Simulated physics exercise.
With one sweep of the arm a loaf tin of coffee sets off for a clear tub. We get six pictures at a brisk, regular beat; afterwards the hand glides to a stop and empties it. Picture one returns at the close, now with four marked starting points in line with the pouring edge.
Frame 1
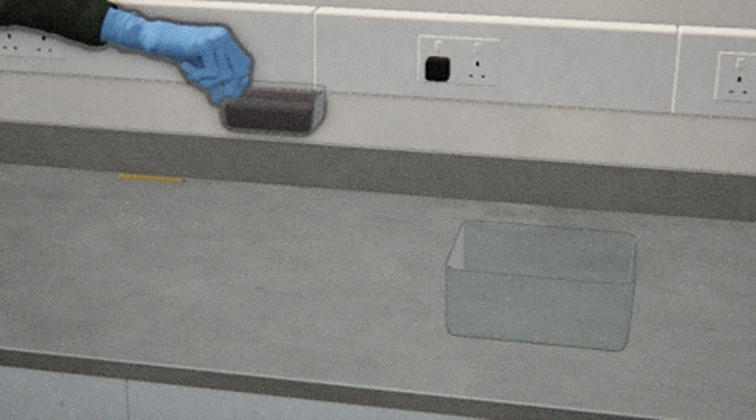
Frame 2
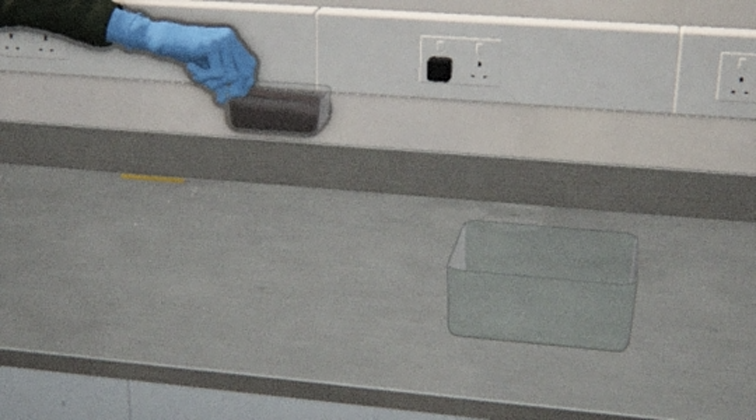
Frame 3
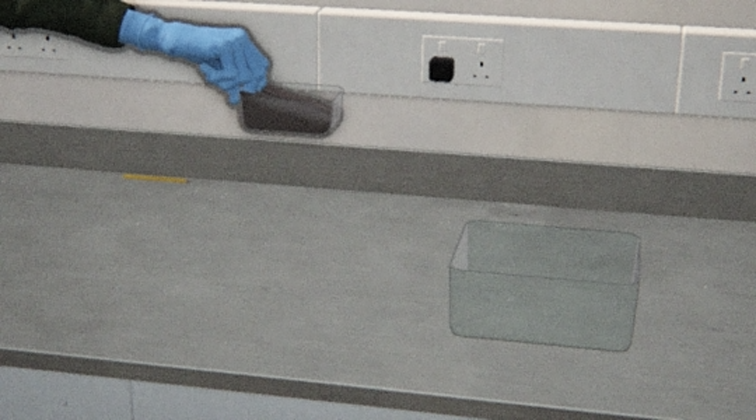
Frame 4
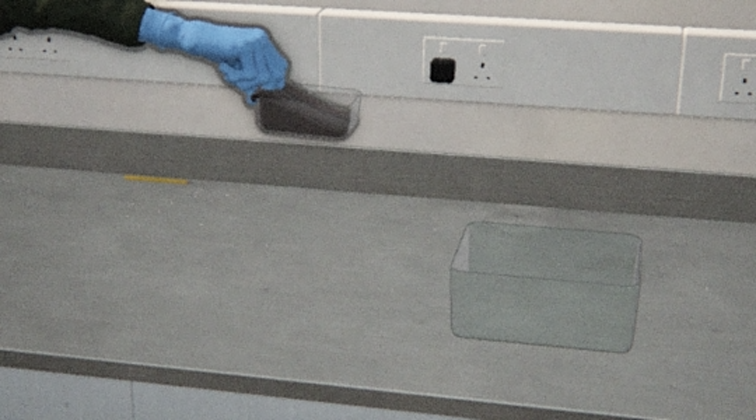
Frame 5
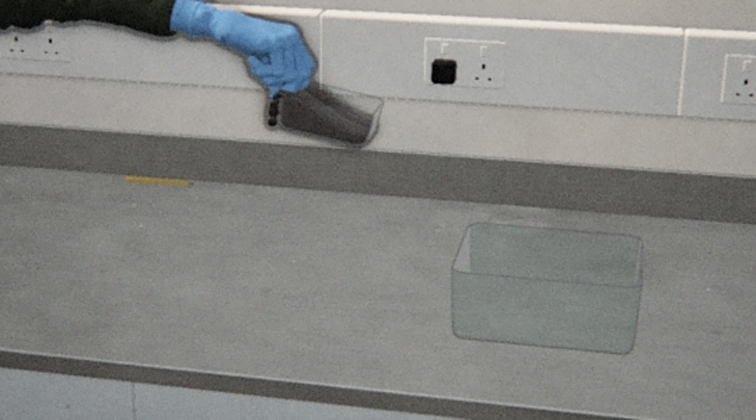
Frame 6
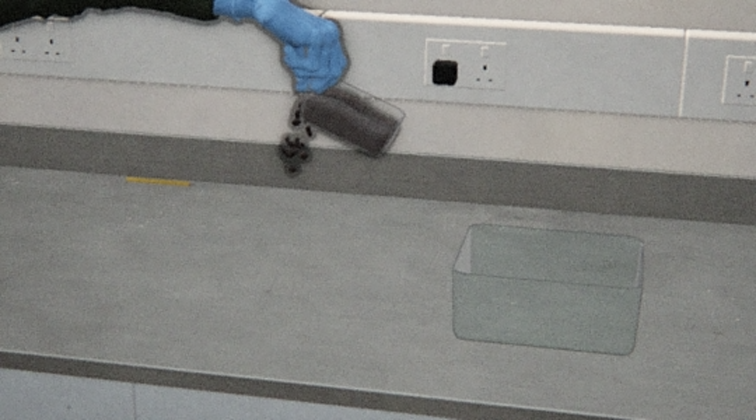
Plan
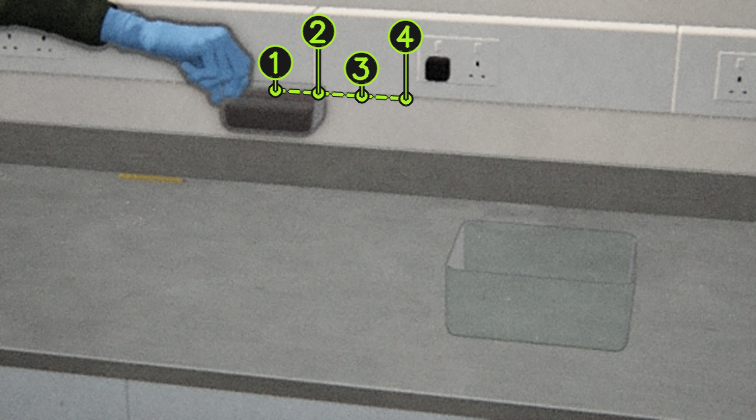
On a grey worktop stood a clear tub, and to its left a blue-gloved hand swung a small see-through tin rightward, tipping it as dark bits dropped out from its left end.
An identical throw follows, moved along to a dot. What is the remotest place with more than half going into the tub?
The limit is 1.
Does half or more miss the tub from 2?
No, that is safe.
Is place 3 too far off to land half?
No, that is safe.
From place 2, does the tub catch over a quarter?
Yes.
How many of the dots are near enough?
All of the four.
On the marked copy, 1 at (275, 90); 2 at (318, 93); 3 at (361, 96); 4 at (405, 98).
Choosing 1, about 66 % lands in the tub, 26 % falls short and 8 % goes beside or beyond.
Choosing 2, about 77 % lands in the tub, 13 % falls short and 9 % goes beside or beyond.
Choosing 3, about 88 % lands in the tub, 9 % falls short.
Choosing 4, about 74 % lands in the tub, 5 % falls short and 21 % goes beside or beyond.
